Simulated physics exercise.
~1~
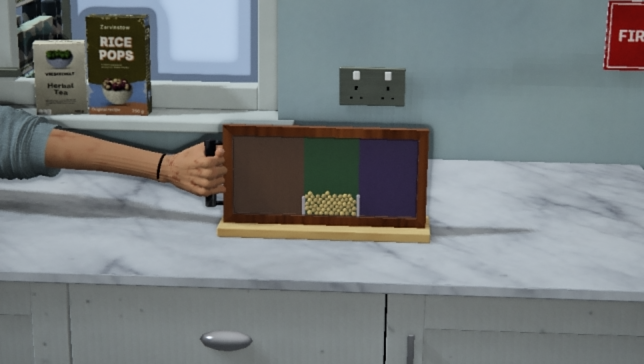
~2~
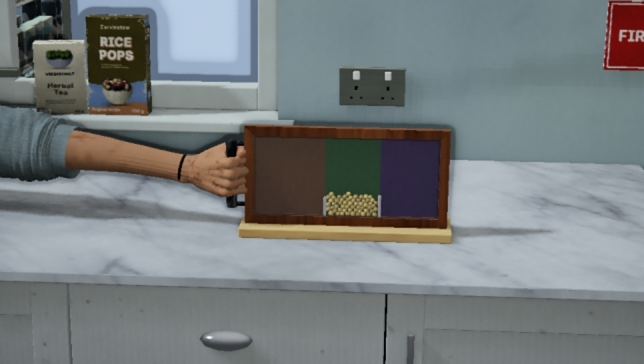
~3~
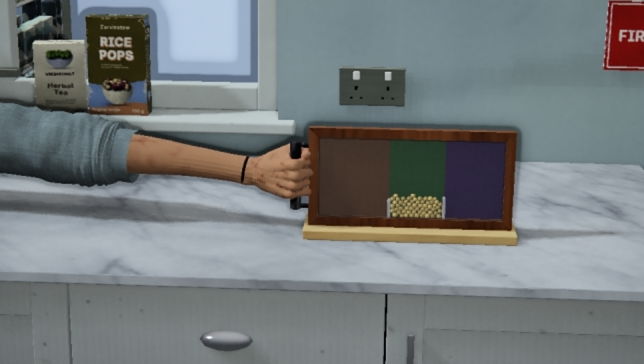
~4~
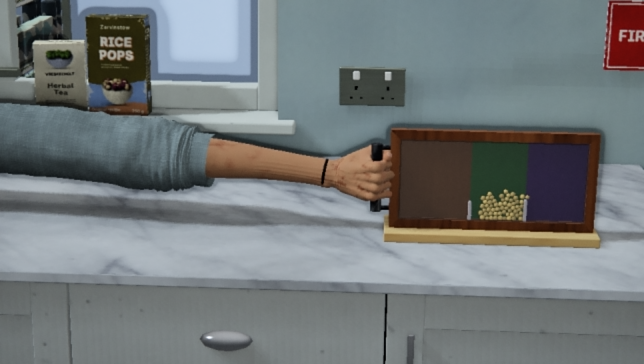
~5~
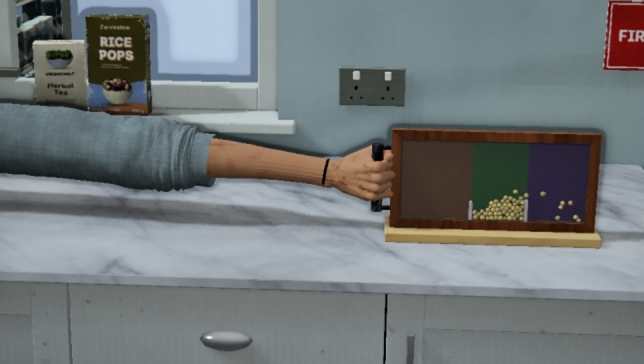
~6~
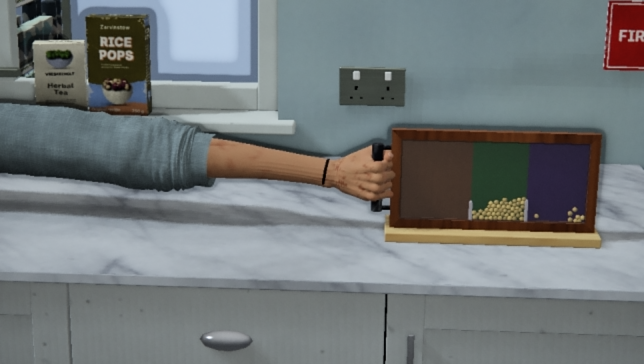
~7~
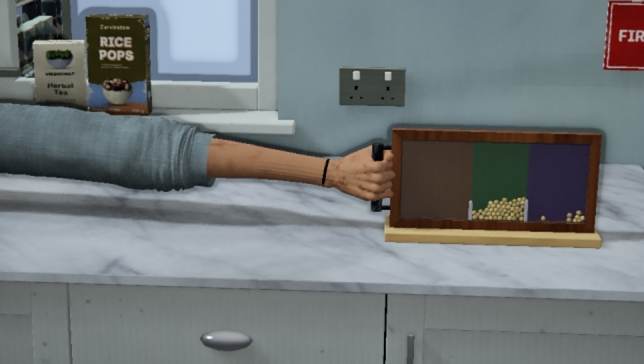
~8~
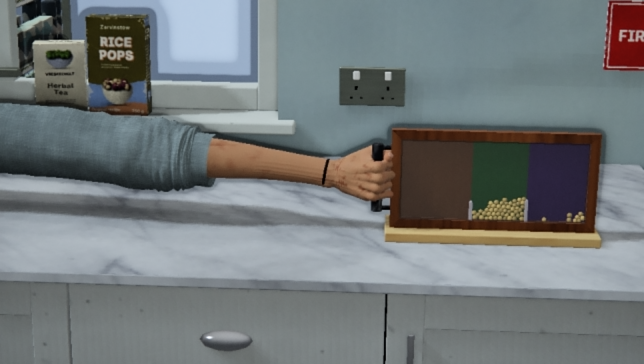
To begin with, a hand grips the handle of a clear-fronted case on a marble counter, with a heap of dried chickpeas held in the middle, green strip between two low dividers. The arm pushes the case to the right along the counter, and the heap rides along with it. As the case comes to a stop, some chickpeas spill over the right divider into the purple strip. They scatter and drop to the floor of the case. At the end, most remain in the green strip, sloping up toward the right, a few lie in the purple, and the brown strip is empty.
